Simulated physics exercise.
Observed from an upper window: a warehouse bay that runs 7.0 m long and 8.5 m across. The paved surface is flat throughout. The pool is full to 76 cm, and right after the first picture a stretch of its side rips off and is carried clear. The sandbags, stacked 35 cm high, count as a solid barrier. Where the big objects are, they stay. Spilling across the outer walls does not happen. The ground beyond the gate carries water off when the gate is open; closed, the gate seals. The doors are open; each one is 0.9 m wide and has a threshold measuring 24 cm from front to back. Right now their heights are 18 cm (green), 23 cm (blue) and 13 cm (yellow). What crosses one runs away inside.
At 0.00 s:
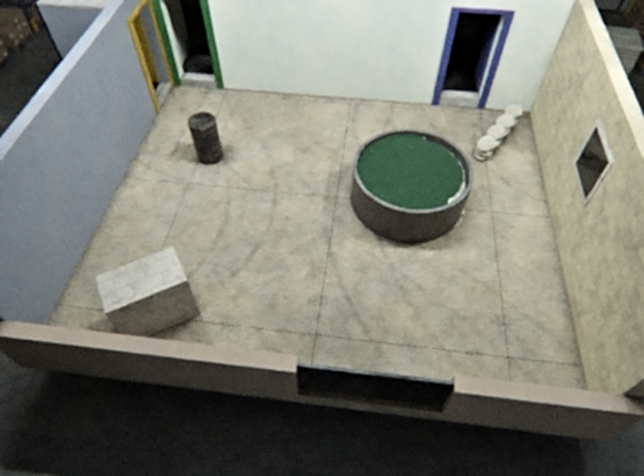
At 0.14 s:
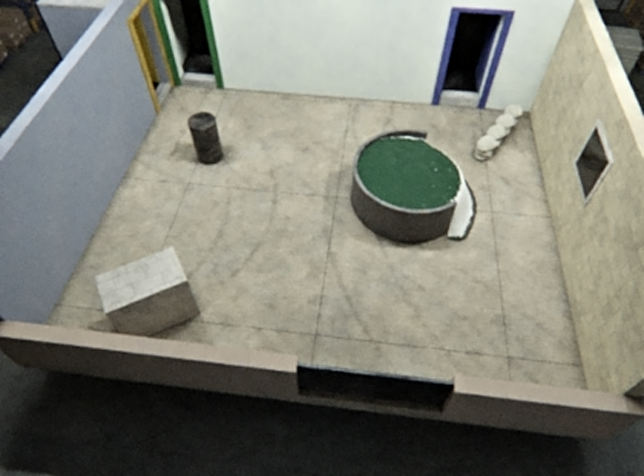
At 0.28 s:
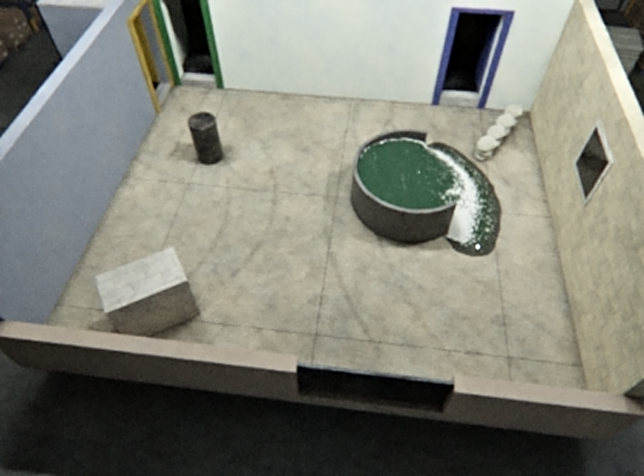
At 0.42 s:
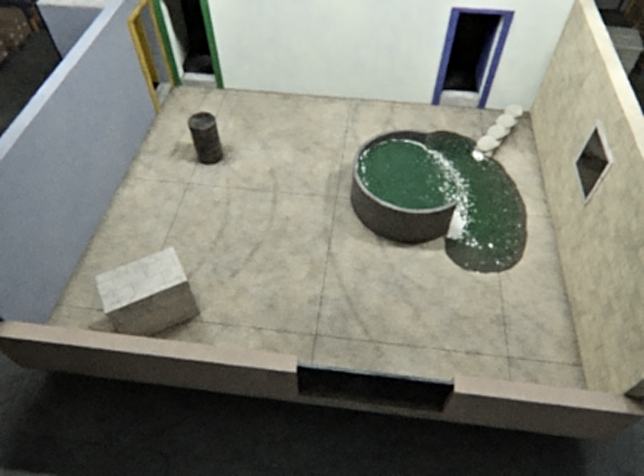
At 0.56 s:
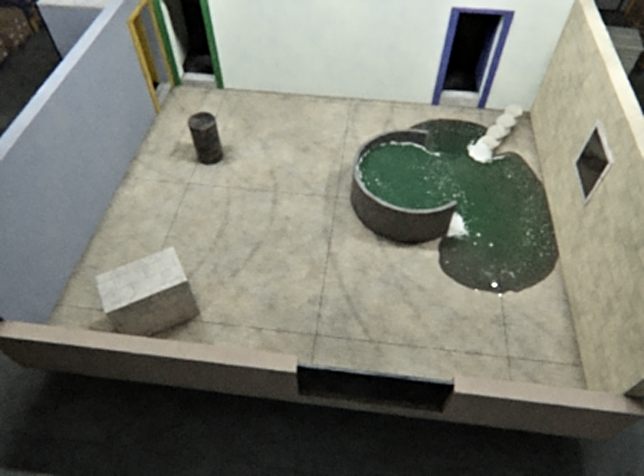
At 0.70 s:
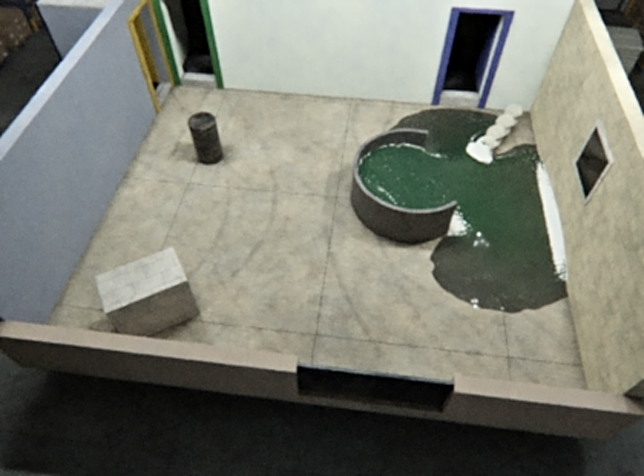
Green water pours from a round pool as part of its right side opens, foaming through the gap and spreading across the pale floor around a row of sandbags to the right wall, while the block and dark barrel stay still.
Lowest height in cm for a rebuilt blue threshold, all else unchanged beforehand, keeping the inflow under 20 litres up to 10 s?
19 cm.
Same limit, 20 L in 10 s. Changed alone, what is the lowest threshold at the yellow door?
Yellow - roughly 6.0 cm.
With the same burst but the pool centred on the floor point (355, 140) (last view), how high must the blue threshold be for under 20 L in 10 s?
I'd put it at close to 32 cm.
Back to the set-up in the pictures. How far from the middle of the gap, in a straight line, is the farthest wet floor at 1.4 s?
Near 4.4 m, more or less.
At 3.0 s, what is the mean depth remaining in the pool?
I'd put it near 12 cm.
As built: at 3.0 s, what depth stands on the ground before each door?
In cm - green: 0, blue: 19, yellow: 0.
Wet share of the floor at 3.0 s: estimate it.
Roughly 30 percent of the floor.
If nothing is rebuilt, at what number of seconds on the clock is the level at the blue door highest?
At roughly 1.6 s.
After 1.4 s water covers 20 % of the floor, deepest (54 cm) near (545, 189); 23 cm at the blue door, 0 litres in over its 23 cm threshold.
After 3.0 s water covers 30 % of the floor, deepest (39 cm) near (523, 125); 19 cm at the blue door, 6 litres in over its 23 cm threshold.
After 10.0 s water covers 95 % of the floor, deepest (11 cm) near (79, 262); 4 cm at the blue door, 7 litres in over its 23 cm threshold.
At the blue door as built, the water arrived by 0.8 s and peaked near 24 cm at 1.6 s.
With a threshold of 17.5 cm, 27 litres would have come in within the 10 s; with 23.5 cm, 6 litres. So under 20 litres takes about 19 cm.
